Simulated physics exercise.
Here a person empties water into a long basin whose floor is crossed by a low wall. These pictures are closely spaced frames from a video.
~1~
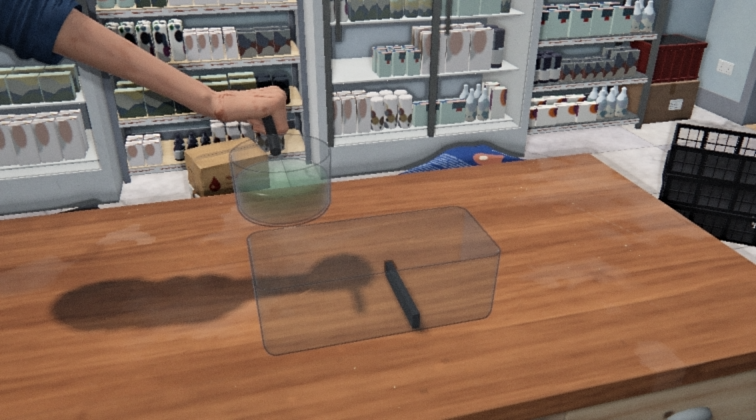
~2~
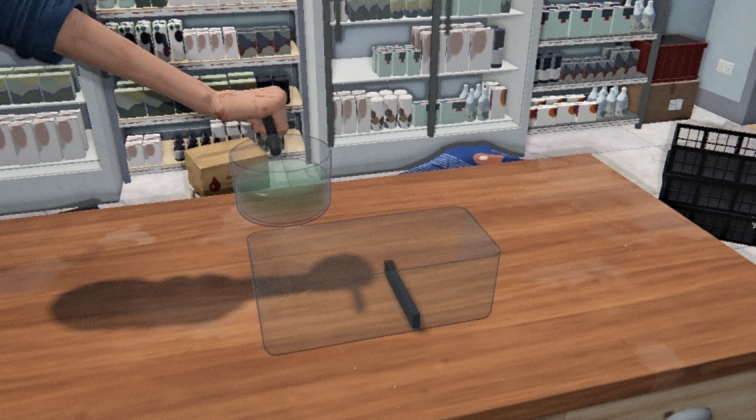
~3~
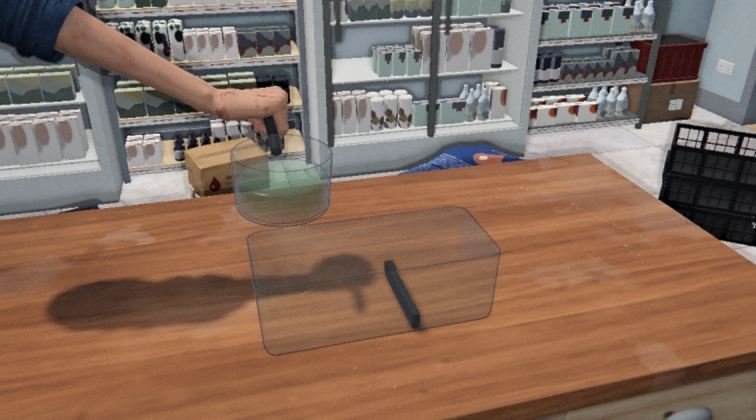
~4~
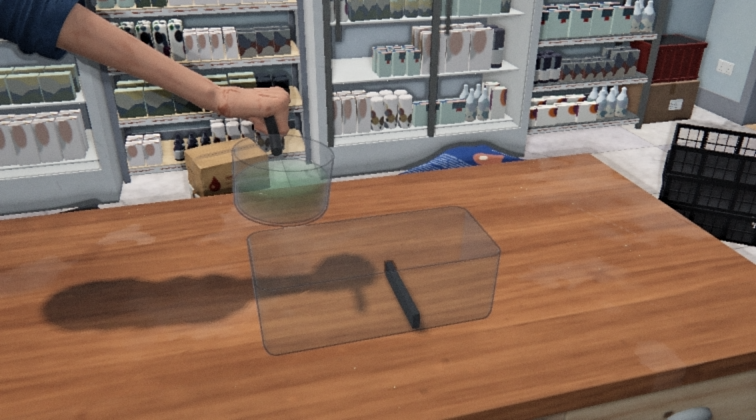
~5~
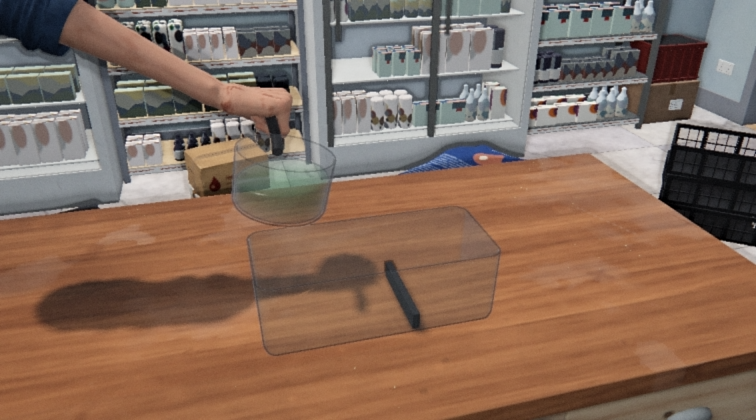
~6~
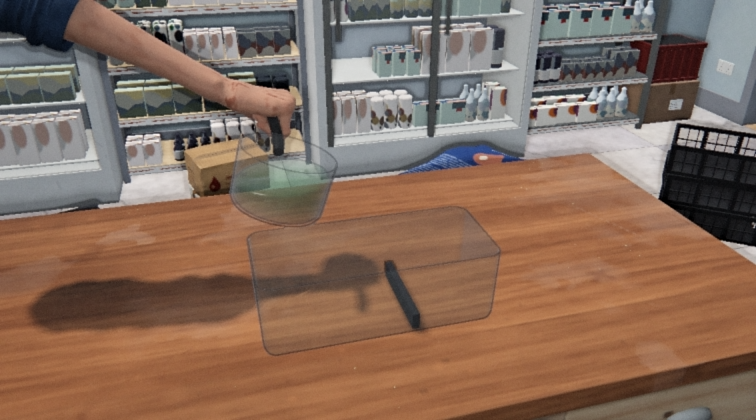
A hand reaching in from the upper left grips a clear round container of pale green water above a wooden table, seen from slightly above in a shop-like room with stocked shelves behind. Below it sits a long transparent basin with a low dark wall across its floor, a dark shadow stretching left. The container slowly tilts rightward while the camera stays still.
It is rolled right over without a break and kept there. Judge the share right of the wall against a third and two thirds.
Most likely the right of the wall will hold too little for one third.
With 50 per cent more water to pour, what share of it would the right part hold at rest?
It comes to around 15 percent.
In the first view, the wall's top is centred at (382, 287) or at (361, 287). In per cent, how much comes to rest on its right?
The first position gives around 20 percent, the second around 65 percent.
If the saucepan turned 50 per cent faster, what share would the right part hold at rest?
Estimate: Around 15 %.
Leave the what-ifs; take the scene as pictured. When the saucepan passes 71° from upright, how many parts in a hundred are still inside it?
70 per cent, approximately.
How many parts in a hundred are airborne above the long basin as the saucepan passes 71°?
Airborne fraction: Approx. 25 %.
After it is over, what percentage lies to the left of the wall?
About 85 per cent.
A moment on, the saucepan is tipped part way and 70 per cent is still to pour, 6 is left of the wall and 0 right of it.
Next, the saucepan is tipped right over and 17 per cent is still to pour, 67 is left of the wall and 4 right of it.
Then the saucepan is tipped right over and 1 per cent is still to pour, 86 is left of the wall and 11 right of it.
Later the saucepan is tipped right over and 0 per cent is still to pour, 87 is left of the wall and 12 right of it.
At rest 87 per cent lies left of the wall, 12 right of it and 1 outside.
